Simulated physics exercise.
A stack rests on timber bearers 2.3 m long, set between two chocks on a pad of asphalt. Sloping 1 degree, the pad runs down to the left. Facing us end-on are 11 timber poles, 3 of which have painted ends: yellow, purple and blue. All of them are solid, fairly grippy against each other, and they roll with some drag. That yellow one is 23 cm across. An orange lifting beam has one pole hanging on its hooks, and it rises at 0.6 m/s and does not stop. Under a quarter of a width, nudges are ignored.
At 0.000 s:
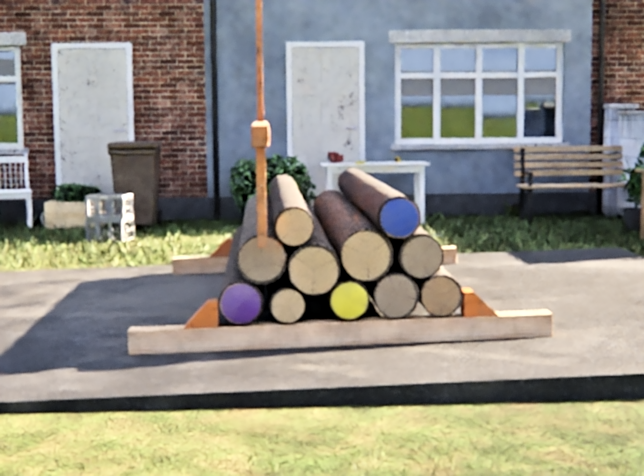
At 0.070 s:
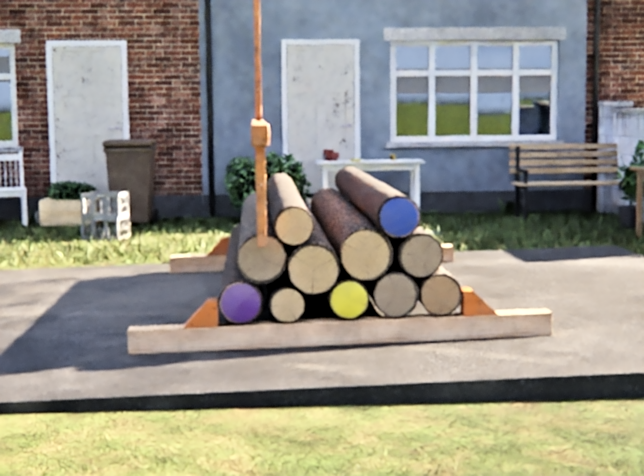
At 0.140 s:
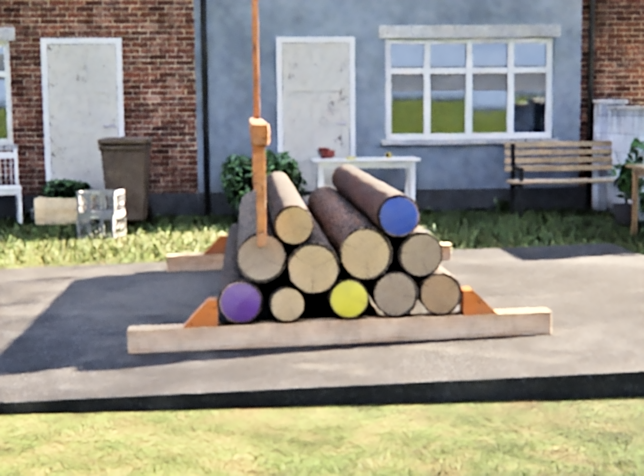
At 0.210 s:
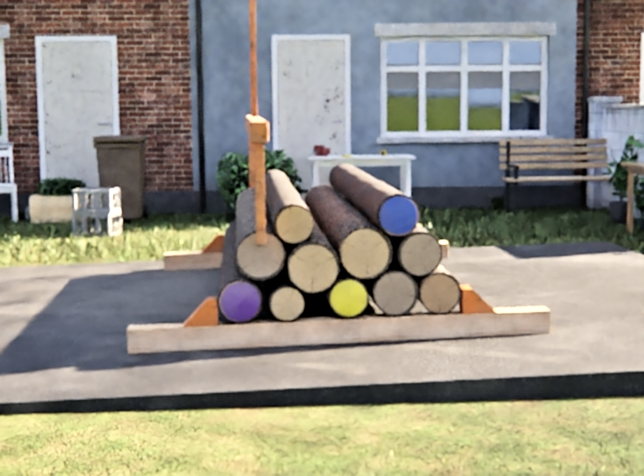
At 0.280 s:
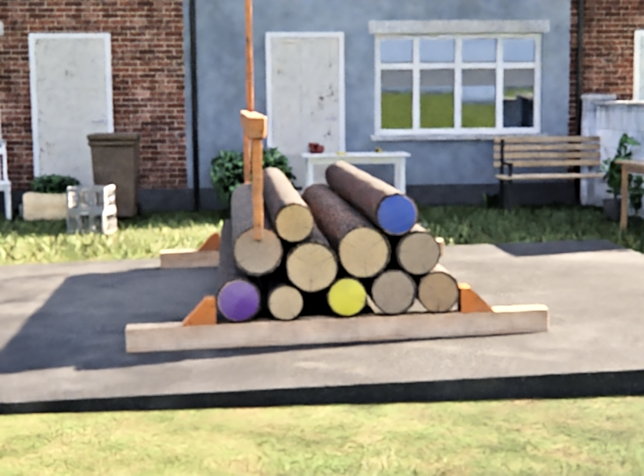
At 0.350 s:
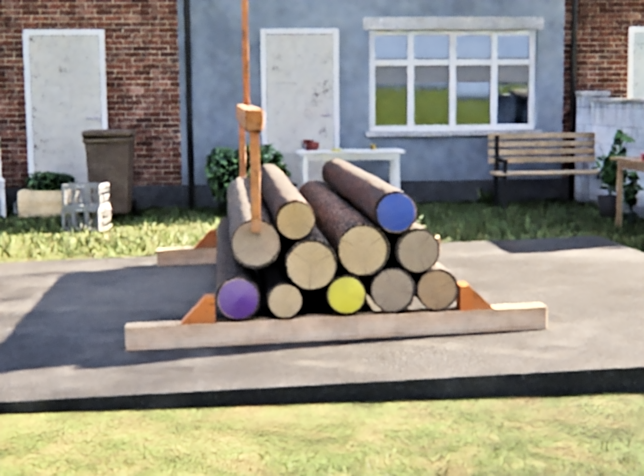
A stack of logs with purple, yellow and blue ends sitting between orange chocks as an orange beam slowly lifts one slightly.
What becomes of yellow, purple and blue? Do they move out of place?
Going through them: Yellow does not budge, purple does not budge, blue does not budge.
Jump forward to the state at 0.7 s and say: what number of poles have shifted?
Count at that moment: 0.
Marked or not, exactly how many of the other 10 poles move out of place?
Total: 1.
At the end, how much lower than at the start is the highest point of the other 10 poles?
Roughly 0 cm.
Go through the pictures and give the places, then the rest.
In the first frame, yellow at (350, 301), purple at (241, 304), blue at (399, 218); hooked one at (262, 260); the pad slopes 1° down to the left; 5 of the 11 form the bottom row.
In the second frame, yellow at (349, 300), purple at (241, 303), blue at (399, 217); hooked one at (262, 260).
In the third frame, yellow at (349, 299), purple at (241, 302), blue at (398, 216); hooked one at (262, 259).
In the fourth frame, yellow at (349, 298), purple at (240, 302), blue at (398, 215); hooked one at (261, 256), up 1 cm.
In the fifth frame, yellow at (347, 297), purple at (239, 301), blue at (397, 214); hooked one at (258, 252), up 3 cm.
In the sixth frame, yellow at (347, 295), purple at (238, 299), blue at (396, 212); hooked one at (256, 245), up 6 cm.
After 0.7 s, yellow is where it was; purple is unmoved; blue is unmoved; 0 of the other 10 have shifted.
At rest (1.3 s), yellow is unmoved; purple is where it was; blue is unmoved; 1 of the other 10 has shifted.
